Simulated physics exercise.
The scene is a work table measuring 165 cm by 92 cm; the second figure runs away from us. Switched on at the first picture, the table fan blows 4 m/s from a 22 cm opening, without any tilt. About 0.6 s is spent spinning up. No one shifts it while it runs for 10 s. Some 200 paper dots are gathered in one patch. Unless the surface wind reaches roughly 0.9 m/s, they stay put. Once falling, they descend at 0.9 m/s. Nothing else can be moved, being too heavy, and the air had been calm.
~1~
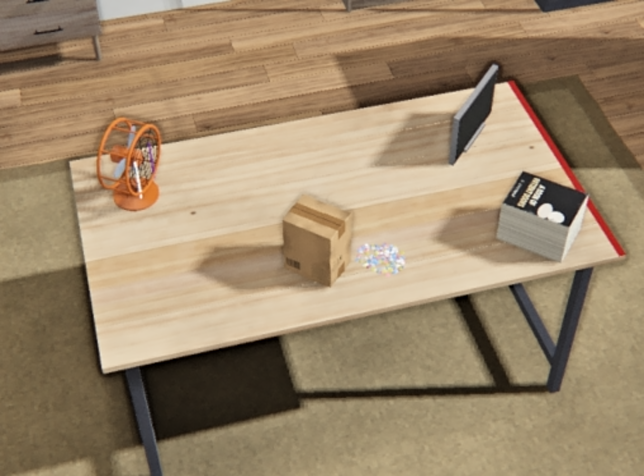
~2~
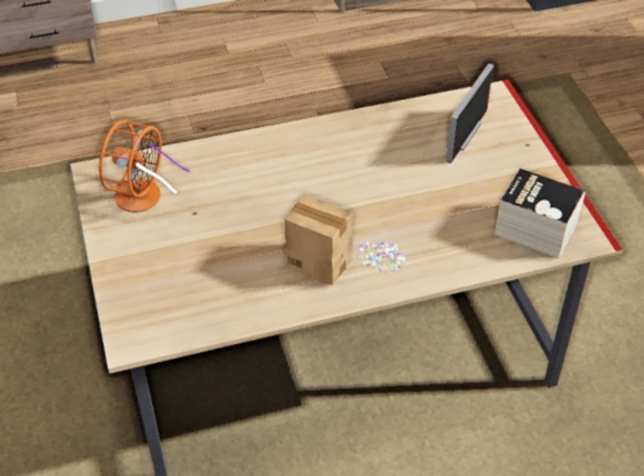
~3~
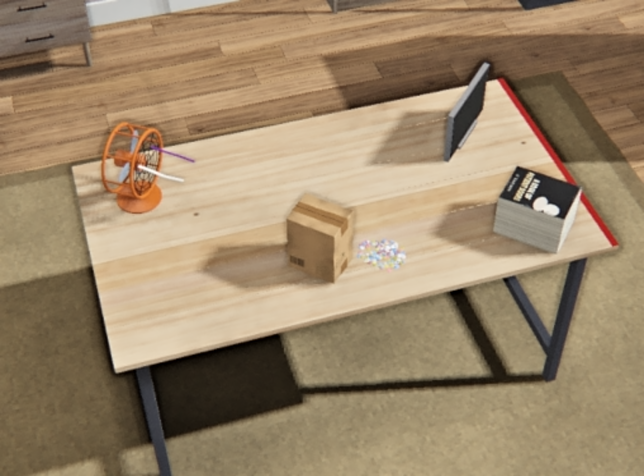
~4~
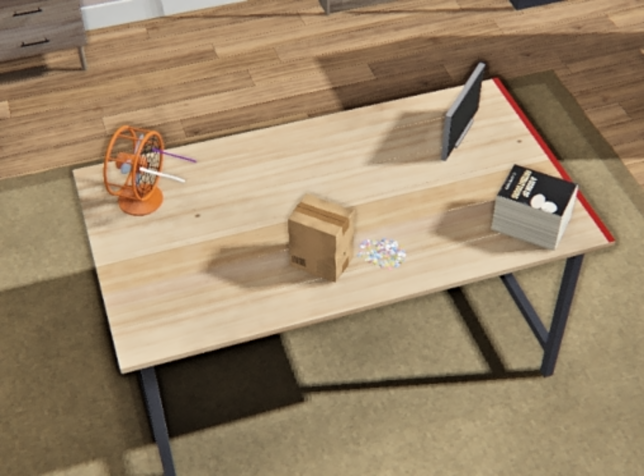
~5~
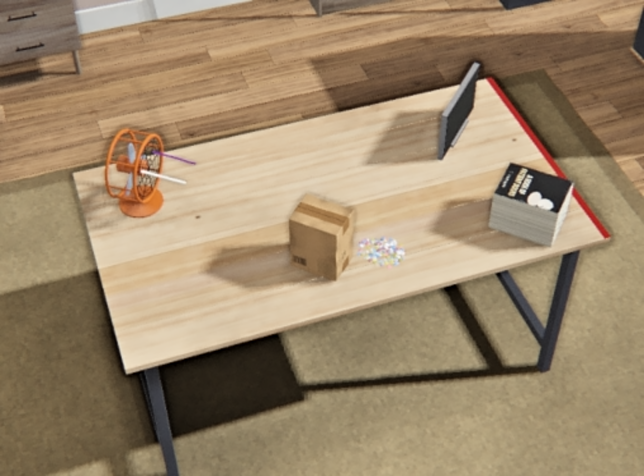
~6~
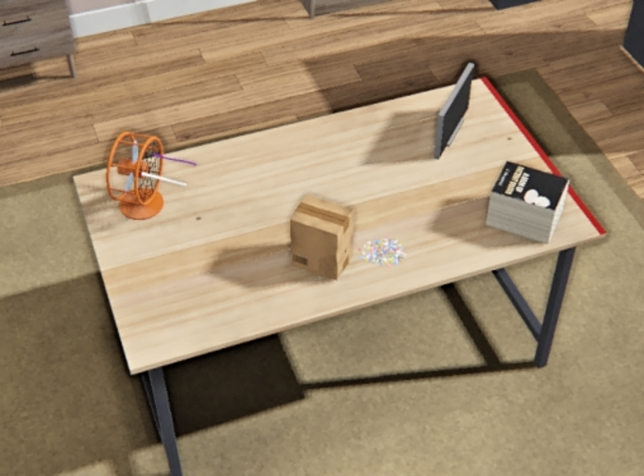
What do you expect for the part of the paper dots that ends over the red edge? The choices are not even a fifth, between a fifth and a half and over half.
The fraction is smaller than a fifth.
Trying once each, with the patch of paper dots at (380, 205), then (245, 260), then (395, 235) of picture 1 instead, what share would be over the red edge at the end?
Try by try: About 70 per cent, 0 per cent and 30 per cent.
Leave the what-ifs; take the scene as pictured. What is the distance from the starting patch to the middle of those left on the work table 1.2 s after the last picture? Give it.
Around 10 cm from the start.
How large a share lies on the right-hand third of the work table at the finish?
Roughly 0 in a hundred.
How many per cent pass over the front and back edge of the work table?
100 % front, 0 % back.
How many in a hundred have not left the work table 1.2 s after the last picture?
I'd say some 60 % at that moment.
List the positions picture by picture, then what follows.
The middle of the paper dots is near (384, 260), none has stirred yet and the mouth of the table fan is at (129, 157), in the first picture.
The middle of the paper dots is near (385, 258), none has stirred yet and the red edge is centred on (561, 158), in the second picture.
The middle of the paper dots is near (385, 256), none has stirred yet, the top of a box is at (320, 214) and the top of a book is at (540, 192), in the third picture.
The middle of the paper dots is near (385, 254) and none has stirred yet, in the fourth picture.
The middle of the paper dots is near (385, 253) and none has stirred yet, in the fifth picture.
The middle of the paper dots is near (385, 252), the farthest in sight from the table fan is at (404, 255) and about 20 % have left their places, in the sixth picture.
Then, 1.2 s after the last picture, 70 % are on the move or not yet settled, 0 % are over the red edge; the middle of those still in play is near (398, 267).
Then, 2.4 s after the last picture, 44 % are on the move or not yet settled, 0 % are over the red edge; the middle of those still in play is near (386, 255).
Then, 4.7 s after the last picture, 12 % are on the move or not yet settled, 0 % are over the red edge.
Then, 9.2 s after the last picture, at the end, 0 % are over the red edge.
